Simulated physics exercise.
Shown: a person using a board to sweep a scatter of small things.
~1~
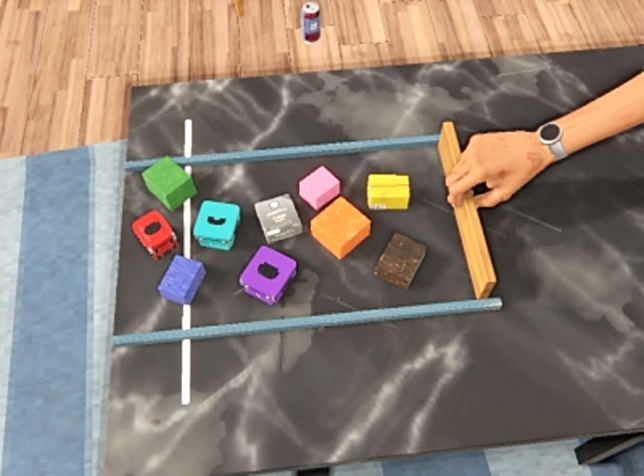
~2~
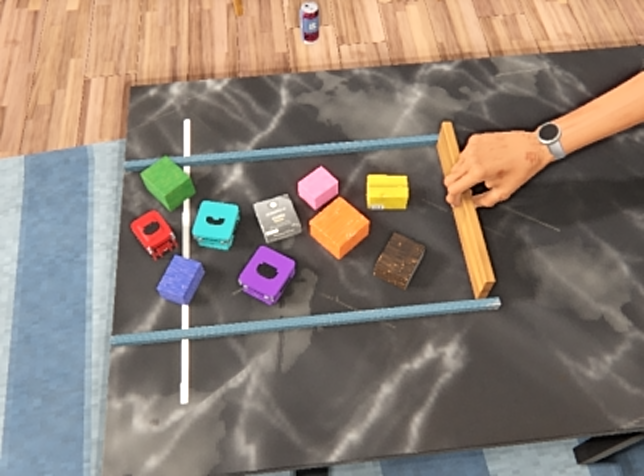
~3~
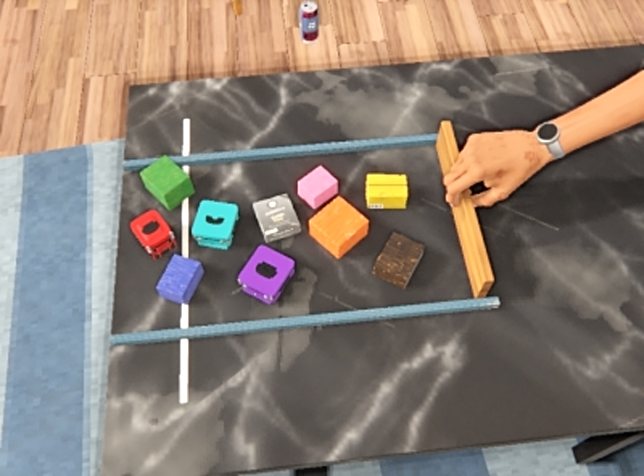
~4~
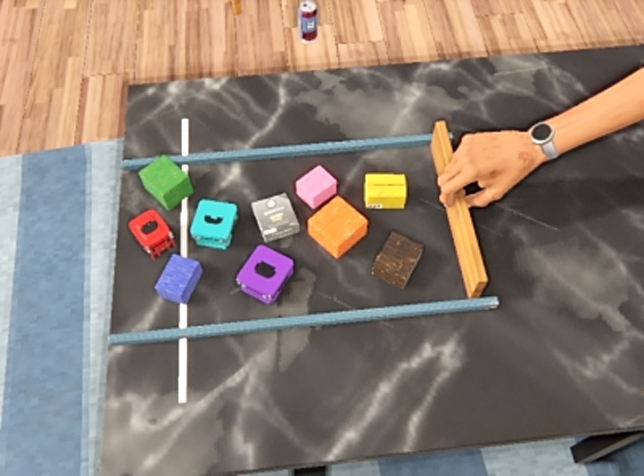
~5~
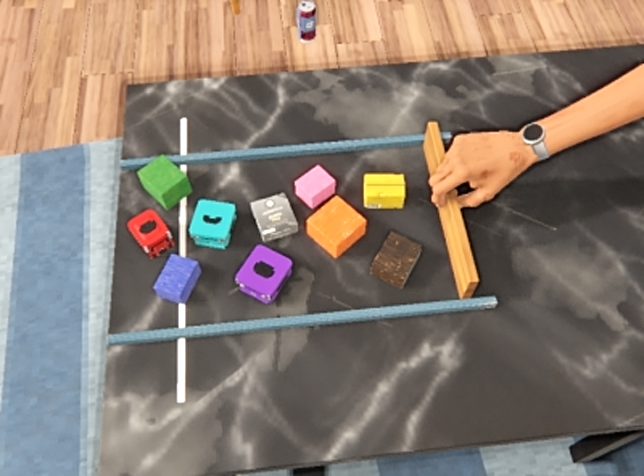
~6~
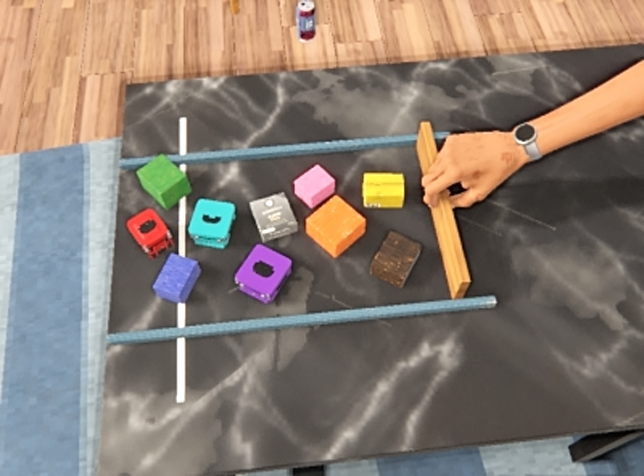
On a dark marbled table beside a wood floor and a blue striped rug, the view looks down from above and stays nearly still. Between two blue rails sit ten small blocks and cases, with green, red and blue at the left by a white tape line, teal, purple, grey, pink and orange in the middle, yellow and black farther right. A watch-wearing hand slides a wooden board slightly leftward, while the objects stay put.
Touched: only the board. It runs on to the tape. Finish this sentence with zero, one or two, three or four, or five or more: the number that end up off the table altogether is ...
The number that end up off the table altogether is three or four.
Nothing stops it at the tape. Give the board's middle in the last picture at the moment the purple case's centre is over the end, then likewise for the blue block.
Near (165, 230) in the first case, near (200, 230) in the other.
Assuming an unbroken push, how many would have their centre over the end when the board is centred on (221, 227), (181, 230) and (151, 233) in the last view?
1; 3; 6.
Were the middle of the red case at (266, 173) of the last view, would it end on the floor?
From that start, the object then is safe.
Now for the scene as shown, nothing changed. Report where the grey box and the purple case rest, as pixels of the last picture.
Result: One at about (120, 222), the other at about (123, 301).
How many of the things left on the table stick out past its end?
As for overhanging, the count is 2.
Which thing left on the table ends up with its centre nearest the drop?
The answer: The grey box.
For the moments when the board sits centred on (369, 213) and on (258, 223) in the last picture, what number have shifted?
The first count is 4, and then it's 9.
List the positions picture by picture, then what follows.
Red case (156, 235); green block (170, 184); blue block (183, 281); board (464, 207); tape (187, 243), in the first picture.
Green block (168, 183); orange block (339, 228), in the second picture.
Blue block (181, 280); pink block (318, 188), in the third picture.
Red case (152, 234); grey box (276, 218), in the fourth picture.
Green block (165, 182); black block (396, 260), in the fifth picture.
Red case (150, 234); green block (165, 182); blue block (178, 279); board (441, 207); tape (182, 241), in the sixth picture.
Early on, none off yet; red case at rest near (150, 234); green block at rest near (165, 182); blue block at rest near (178, 279).
A while later, none off yet; red case travelled a little near (130, 239); green block at rest near (165, 182); blue block moving near (171, 279).
Finally, the number that fall off is three or four; lost, turquoise case, blue block and red case.
